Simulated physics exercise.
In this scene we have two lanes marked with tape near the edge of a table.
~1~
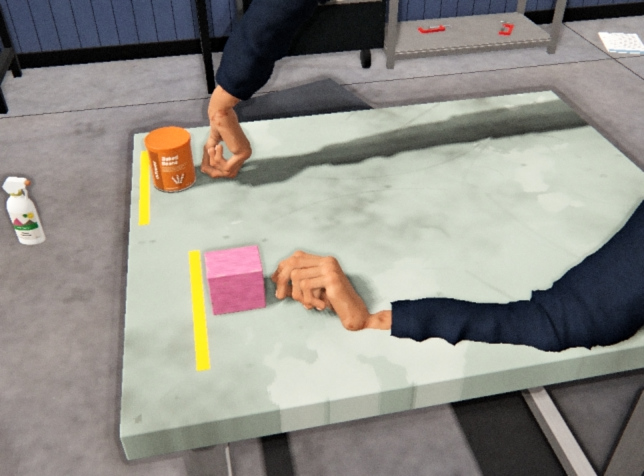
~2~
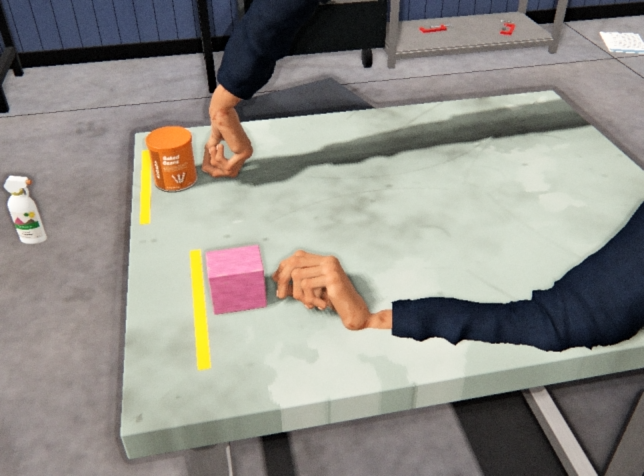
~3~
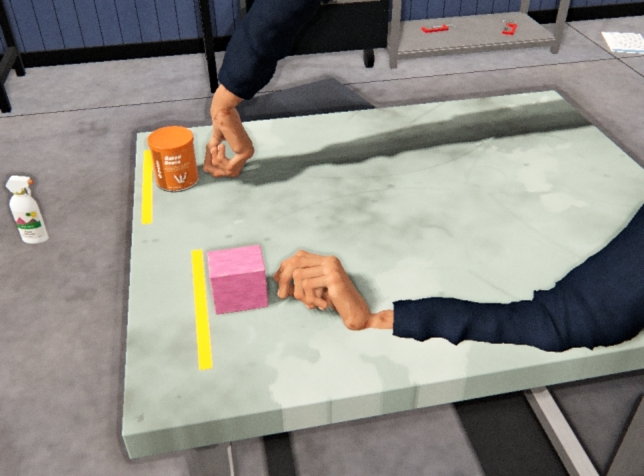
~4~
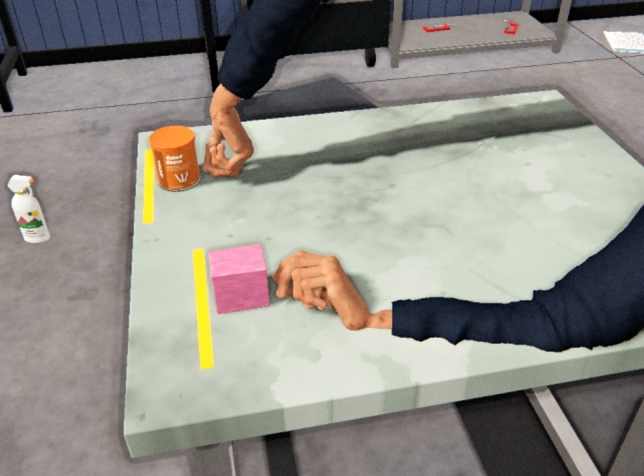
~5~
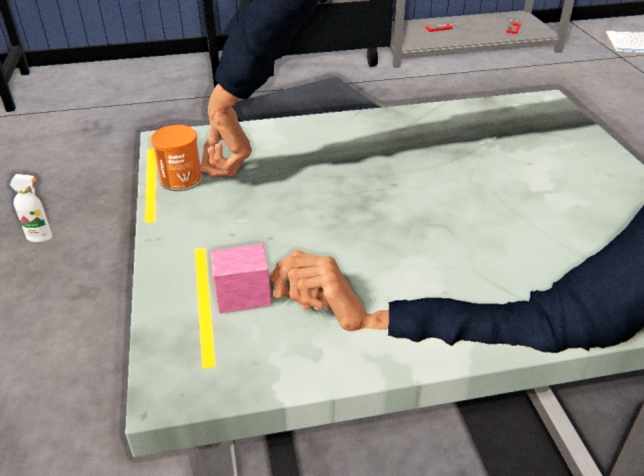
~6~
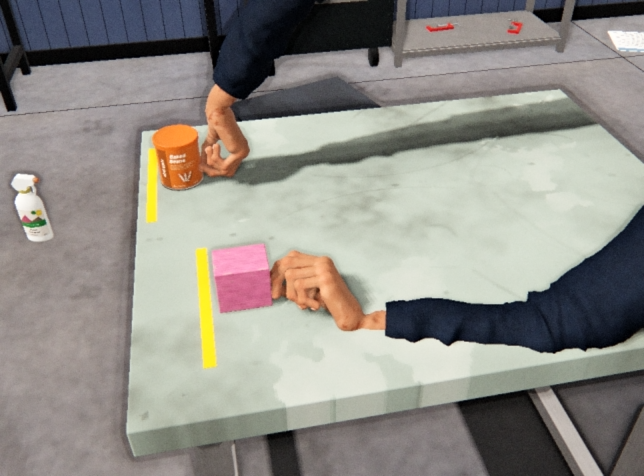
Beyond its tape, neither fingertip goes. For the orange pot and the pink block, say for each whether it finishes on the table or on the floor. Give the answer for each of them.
The orange pot finishes on the floor, the pink block finishes on the table.
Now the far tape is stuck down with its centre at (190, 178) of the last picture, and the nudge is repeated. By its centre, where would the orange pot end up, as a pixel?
(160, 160).
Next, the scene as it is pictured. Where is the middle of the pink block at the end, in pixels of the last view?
It comes to rest at about (169, 288) in the last picture.
Then, 1.04 s after the last picture, orange pot tipped 8° from how it was near (122, 165); pink block moved about its own width near (174, 288).
Then, 1.34 s after the last picture, orange pot falling near (102, 259); pink block moved about its own width near (168, 289).
Then, 1.60 s after the last picture, orange pot down below near (92, 434); pink block moved about its own width near (168, 289).
By the end, the orange pot falls off the table; the pink block remains on top, near (168, 288).
